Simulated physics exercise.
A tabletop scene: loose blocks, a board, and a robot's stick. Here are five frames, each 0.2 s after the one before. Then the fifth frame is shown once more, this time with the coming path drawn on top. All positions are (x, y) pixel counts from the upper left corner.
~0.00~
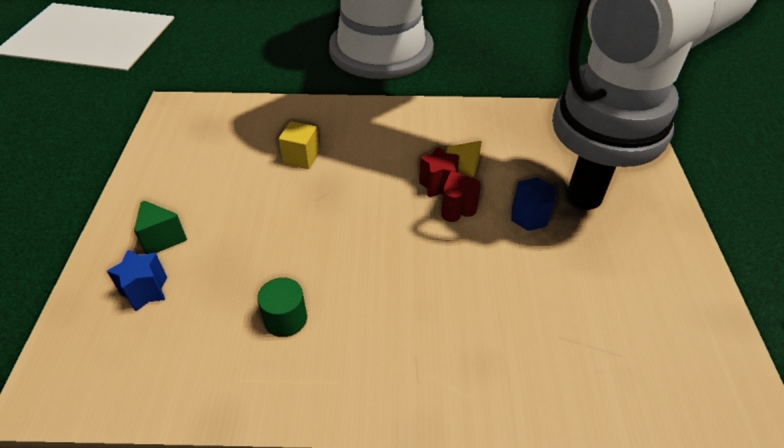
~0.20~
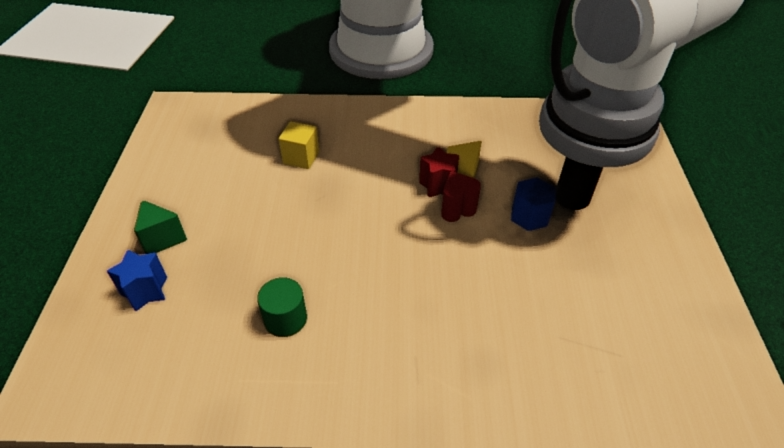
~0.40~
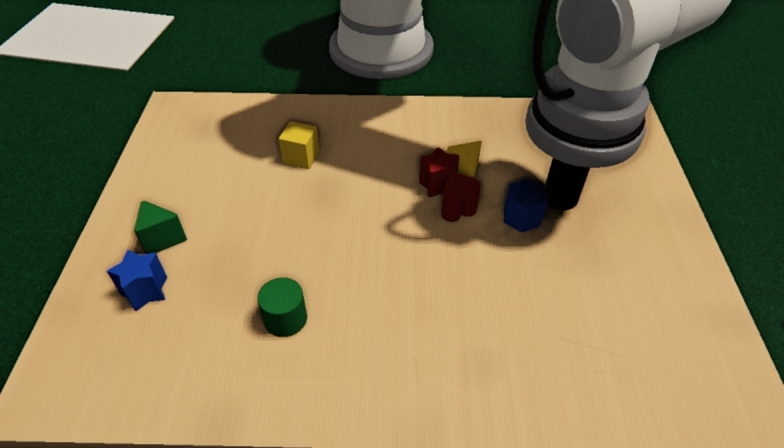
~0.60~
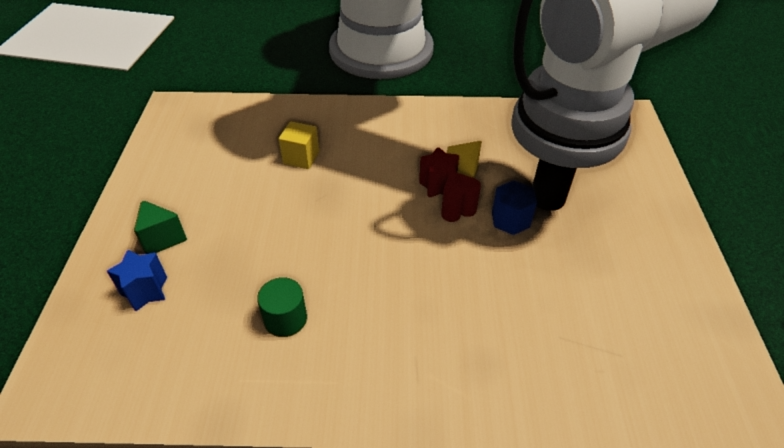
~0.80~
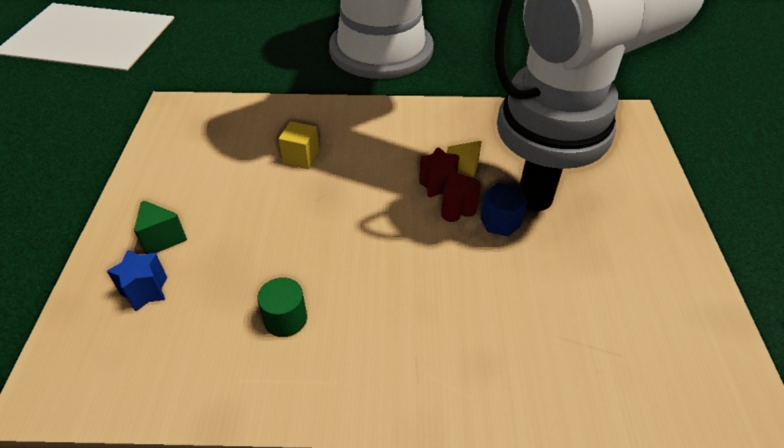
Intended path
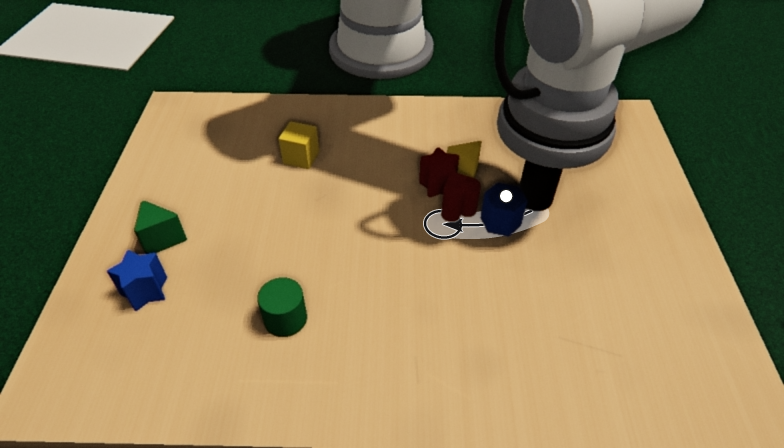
A robot arm's black stick moves left and pushes a blue block toward red blocks.
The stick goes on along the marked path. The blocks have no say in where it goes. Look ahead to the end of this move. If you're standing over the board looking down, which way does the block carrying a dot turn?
From above, it turns counterclockwise.
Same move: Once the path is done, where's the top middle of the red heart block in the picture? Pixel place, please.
It should be at about (421, 177).
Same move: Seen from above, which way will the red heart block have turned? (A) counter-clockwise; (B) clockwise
I choose B.
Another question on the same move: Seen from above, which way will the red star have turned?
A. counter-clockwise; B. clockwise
My pick is B.
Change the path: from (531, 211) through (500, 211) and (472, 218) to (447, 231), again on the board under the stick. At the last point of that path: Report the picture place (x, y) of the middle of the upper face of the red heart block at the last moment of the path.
Put as a pixel place, it's (426, 188).
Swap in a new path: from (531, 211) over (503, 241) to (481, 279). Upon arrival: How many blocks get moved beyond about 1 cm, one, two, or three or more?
My count: 1.
Drawn move, from (531, 211) over (505, 221) and (475, 225) to (443, 224); the dot is on the blue six-sided block.
The first path, step by step. Halfway along, stick at (493, 212); red heart block at (452, 184), turned 20° clockwise; blue six-sided block at (464, 212), turned 10° anticlockwise.
At the end, stick at (444, 212); red star at (435, 157), turned 25° clockwise; red heart block at (421, 177), turned 55° clockwise; yellow triangle still; blue six-sided block at (426, 222), turned 50° anticlockwise.
